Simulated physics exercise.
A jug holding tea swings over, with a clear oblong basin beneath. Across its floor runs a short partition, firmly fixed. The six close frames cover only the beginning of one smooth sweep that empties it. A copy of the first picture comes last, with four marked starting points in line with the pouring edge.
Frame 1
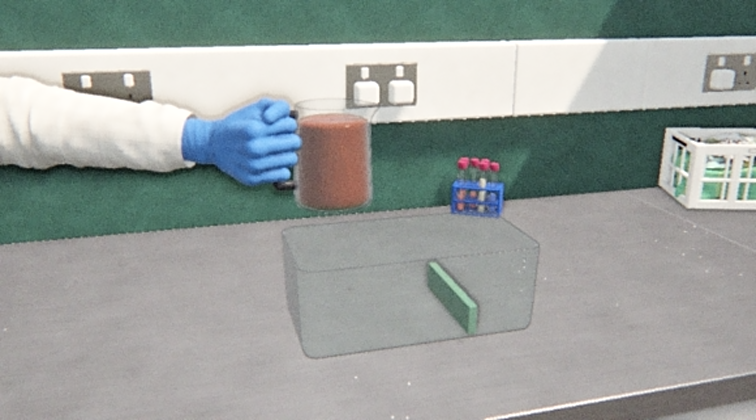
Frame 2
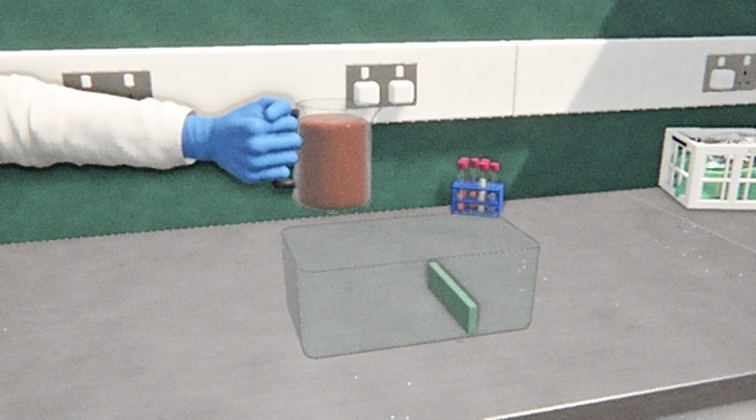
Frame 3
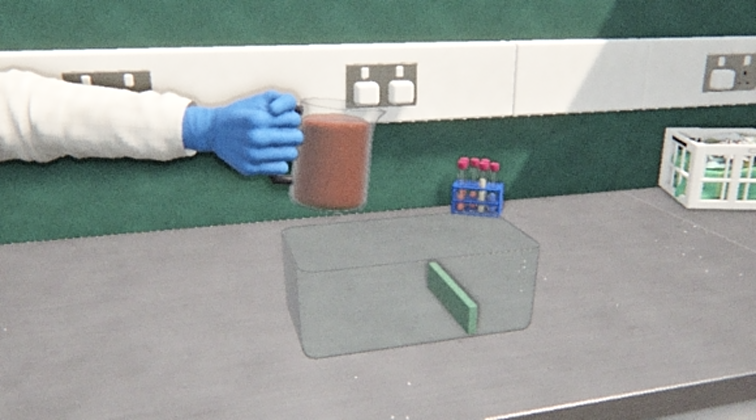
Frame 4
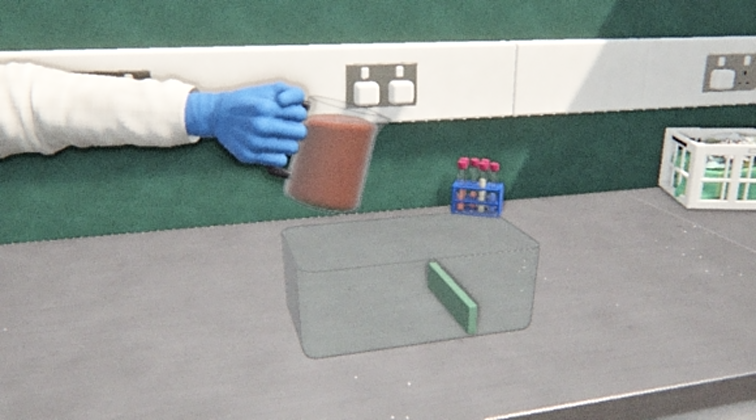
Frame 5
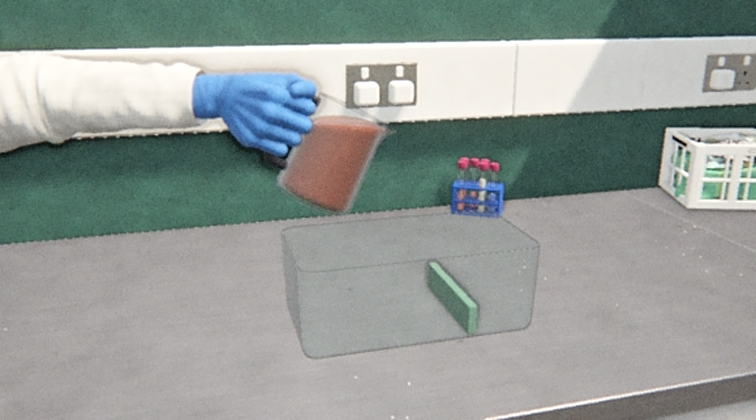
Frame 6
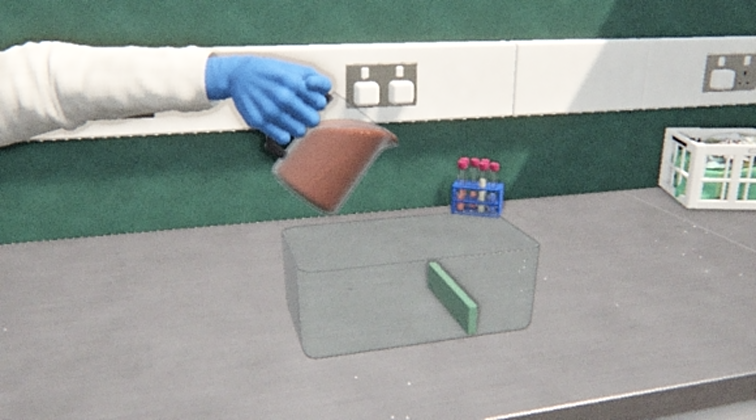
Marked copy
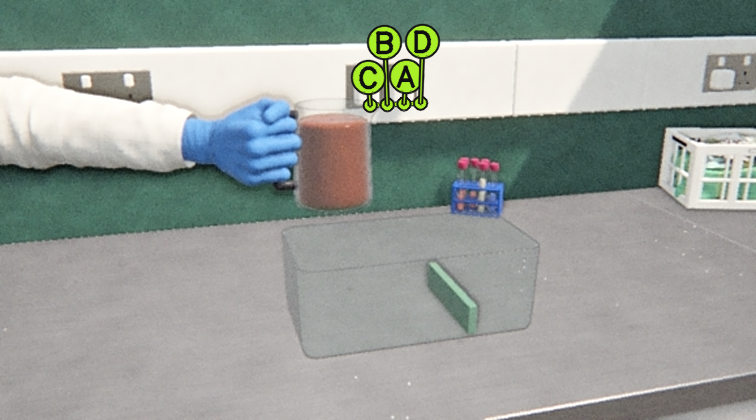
On a laboratory bench, a blue-gloved hand tilting a jug of reddish-brown liquid rightward above a clear basin with a green partition.
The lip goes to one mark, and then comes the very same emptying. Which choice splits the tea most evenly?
A is best.
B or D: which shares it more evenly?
It is D.
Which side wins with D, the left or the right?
The right one.
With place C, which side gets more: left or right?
The left side.
In lime, A at (404, 103); B at (387, 104); C at (370, 105); D at (420, 103).
If A is chosen, about 48 % ends left of the wall and 50 % right of it.
If B is chosen, about 85 % ends left of the wall and 13 % right of it; 3 % is lost outside.
If C is chosen, about 92 % ends left of the wall and 5 % right of it; 3 % is lost outside.
If D is chosen, about 24 % ends left of the wall and 73 % right of it; 3 % is lost outside.
